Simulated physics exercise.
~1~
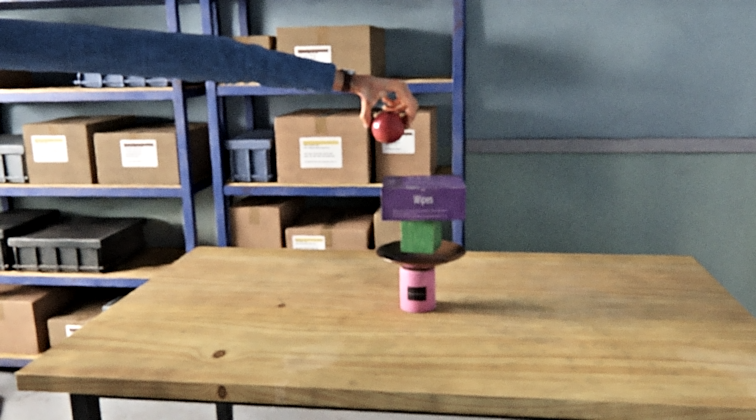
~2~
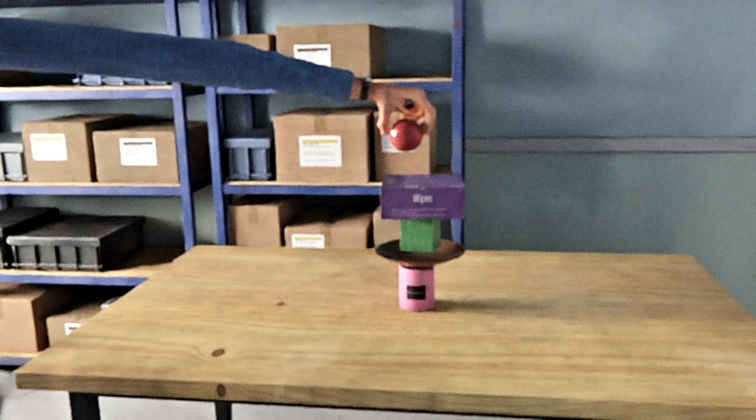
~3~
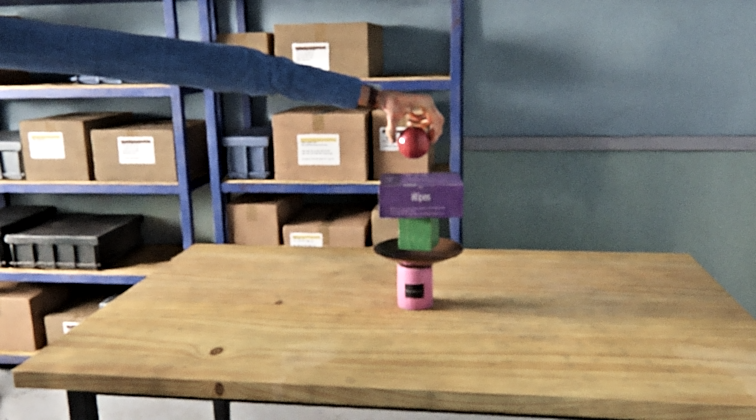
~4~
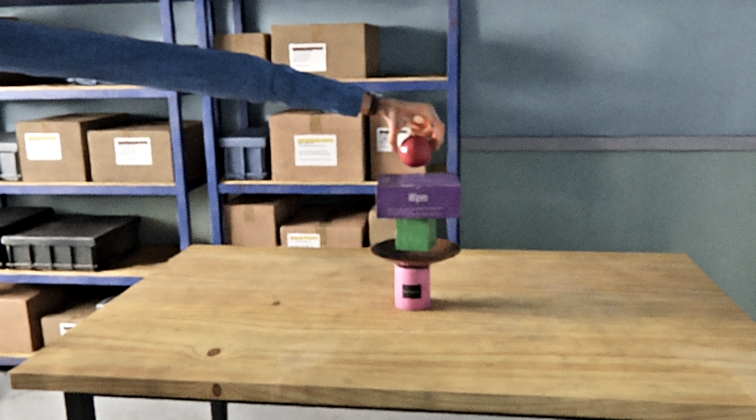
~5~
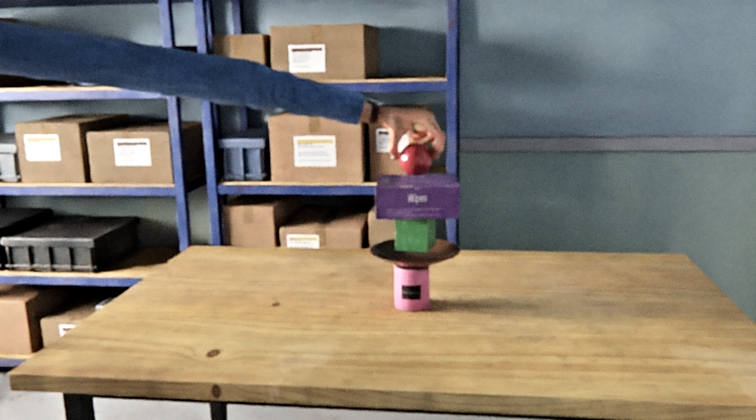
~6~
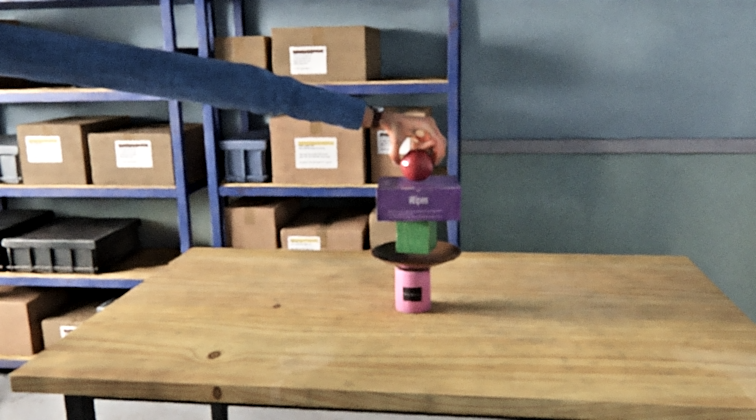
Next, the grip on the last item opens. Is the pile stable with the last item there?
My guess is the pile will stay put.
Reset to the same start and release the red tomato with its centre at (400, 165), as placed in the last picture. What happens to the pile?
Result: Pile standing.
Then, 0.20 s on from there, no change.
Then, 0.50 s on from there, red tomato resting near (417, 165).
In the end, all 5 unmoved. At the end, from the last picture's camera, red tomato near (417, 166). The pile holds.
